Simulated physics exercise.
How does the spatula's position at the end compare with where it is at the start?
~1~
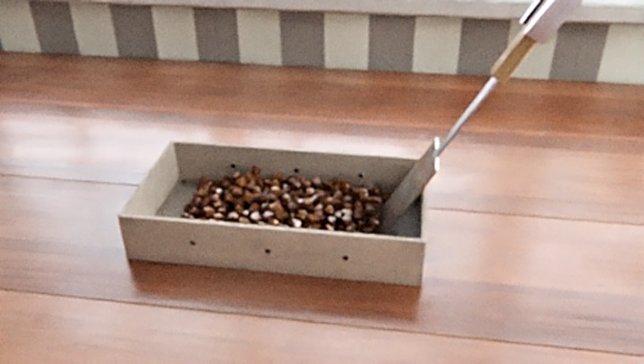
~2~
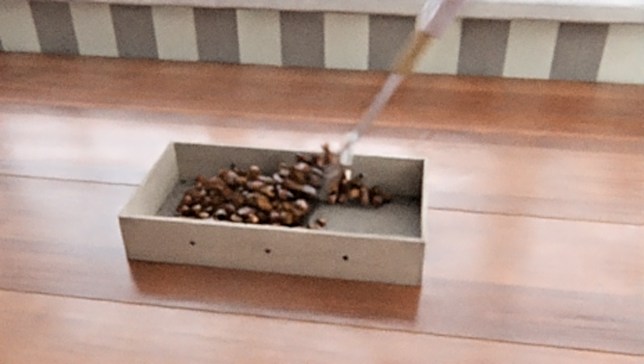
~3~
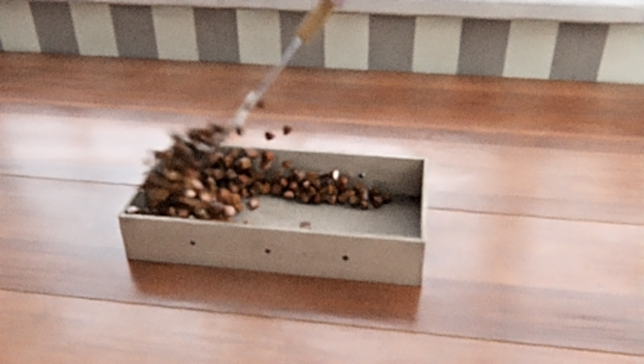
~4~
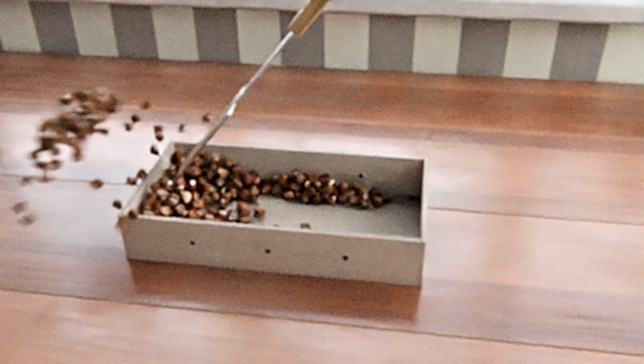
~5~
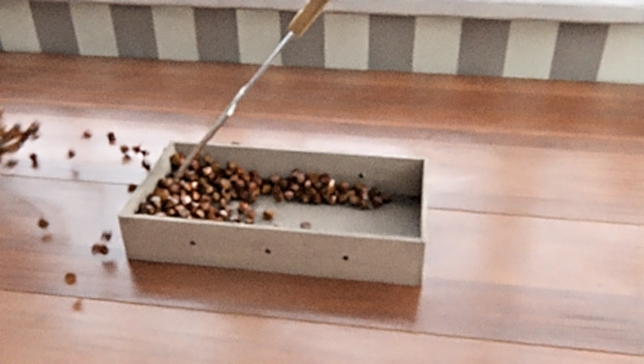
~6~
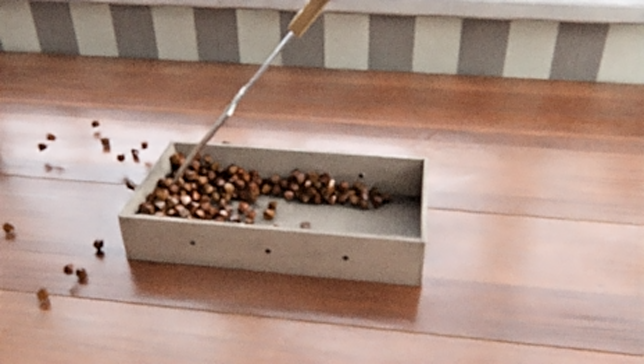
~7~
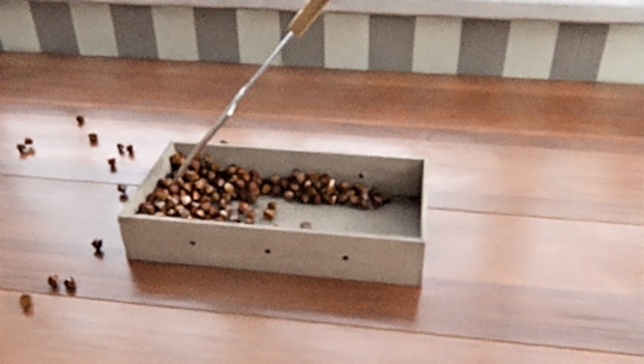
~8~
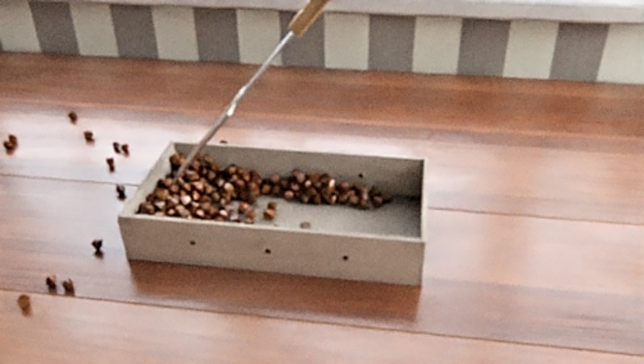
The spatula starts at the right end of the tray and ends well to the left, with its blade resting among the pellets near the tray's left end.
In the video, a spatula sweeps leftward through a heap of small brown pellets in a shallow grey tray, flinging some over the left end. The blade stops there, and scattered pellets come to rest on the wooden table while most remain in the tray.
